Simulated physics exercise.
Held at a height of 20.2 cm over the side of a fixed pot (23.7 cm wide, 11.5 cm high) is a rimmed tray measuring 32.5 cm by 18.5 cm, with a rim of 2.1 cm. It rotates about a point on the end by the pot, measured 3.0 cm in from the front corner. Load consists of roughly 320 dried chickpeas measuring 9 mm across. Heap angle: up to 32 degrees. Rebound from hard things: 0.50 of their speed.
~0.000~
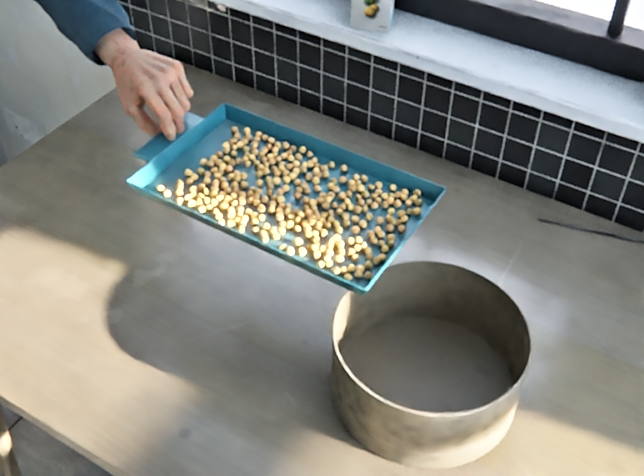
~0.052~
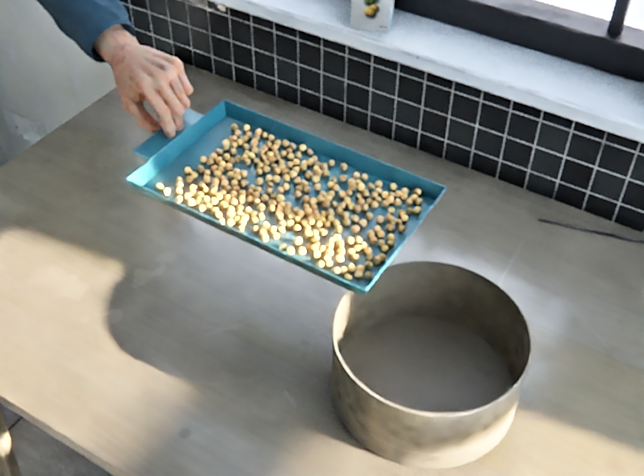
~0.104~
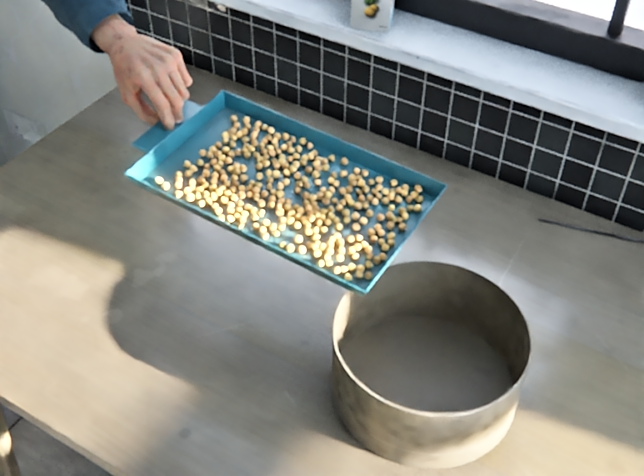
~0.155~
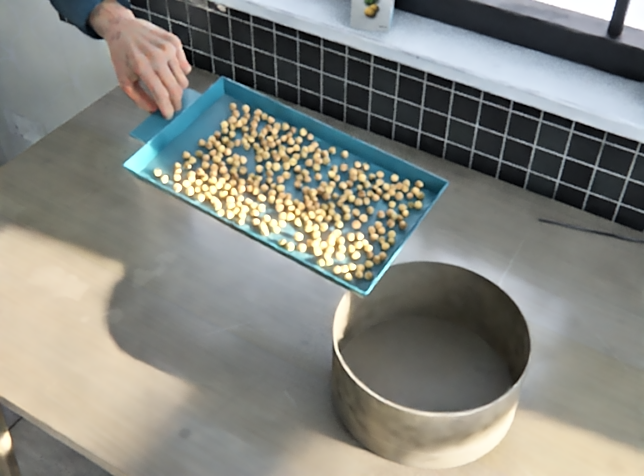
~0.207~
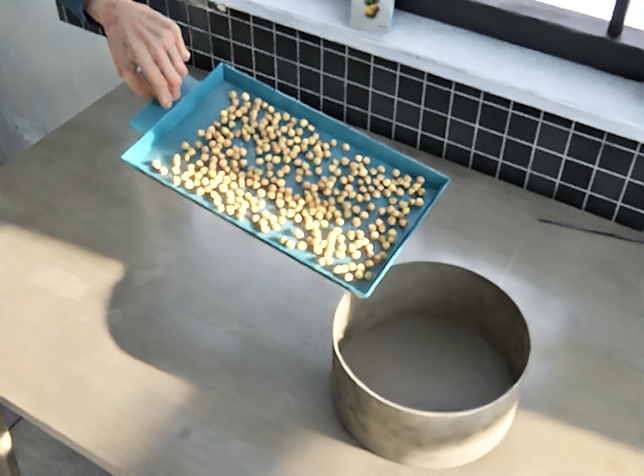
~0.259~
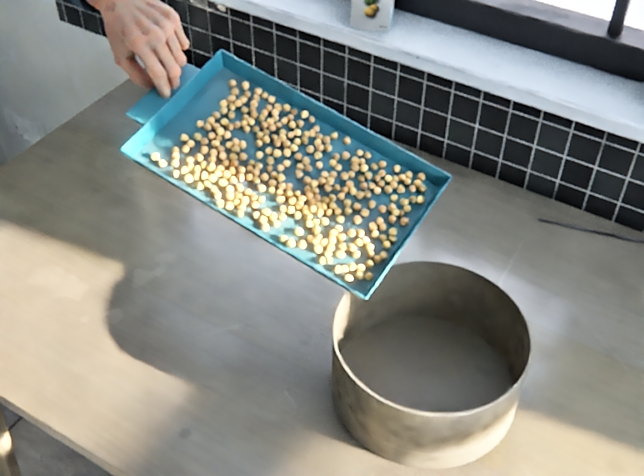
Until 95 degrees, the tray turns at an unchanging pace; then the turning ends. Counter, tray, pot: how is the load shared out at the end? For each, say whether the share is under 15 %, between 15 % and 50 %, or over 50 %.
Counter: Between 15 % and 50 %; tray: Under 15 %; pot: Over 50 %.
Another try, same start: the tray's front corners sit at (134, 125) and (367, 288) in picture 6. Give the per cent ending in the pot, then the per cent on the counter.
That works out as pot 100 and counter 0.
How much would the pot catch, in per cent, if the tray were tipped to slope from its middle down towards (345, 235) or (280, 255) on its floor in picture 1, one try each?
Approximately 100 percent, then 35 percent.
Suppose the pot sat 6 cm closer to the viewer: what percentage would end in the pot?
Then close to 95 per cent.
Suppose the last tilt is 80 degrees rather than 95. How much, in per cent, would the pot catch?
70 %.
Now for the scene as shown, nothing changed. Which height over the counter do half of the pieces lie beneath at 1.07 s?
About 28 cm.
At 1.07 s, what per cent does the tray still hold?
I'd put it at roughly 95 per cent.
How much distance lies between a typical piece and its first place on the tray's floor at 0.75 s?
It has moved some 6 cm from its start.
After 0.75 s, tilt 53 degrees; the tray holds 100 %, the pot 0 %.
After 1.07 s, tilt 78 degrees; the tray holds 95 %, the pot 5 %.
After 1.50 s, tilt 95 degrees; the tray holds 0 %, the pot 70 %.
In the end, at 2.2 s, counter 30 %, tray 0 %, pot 70 %.
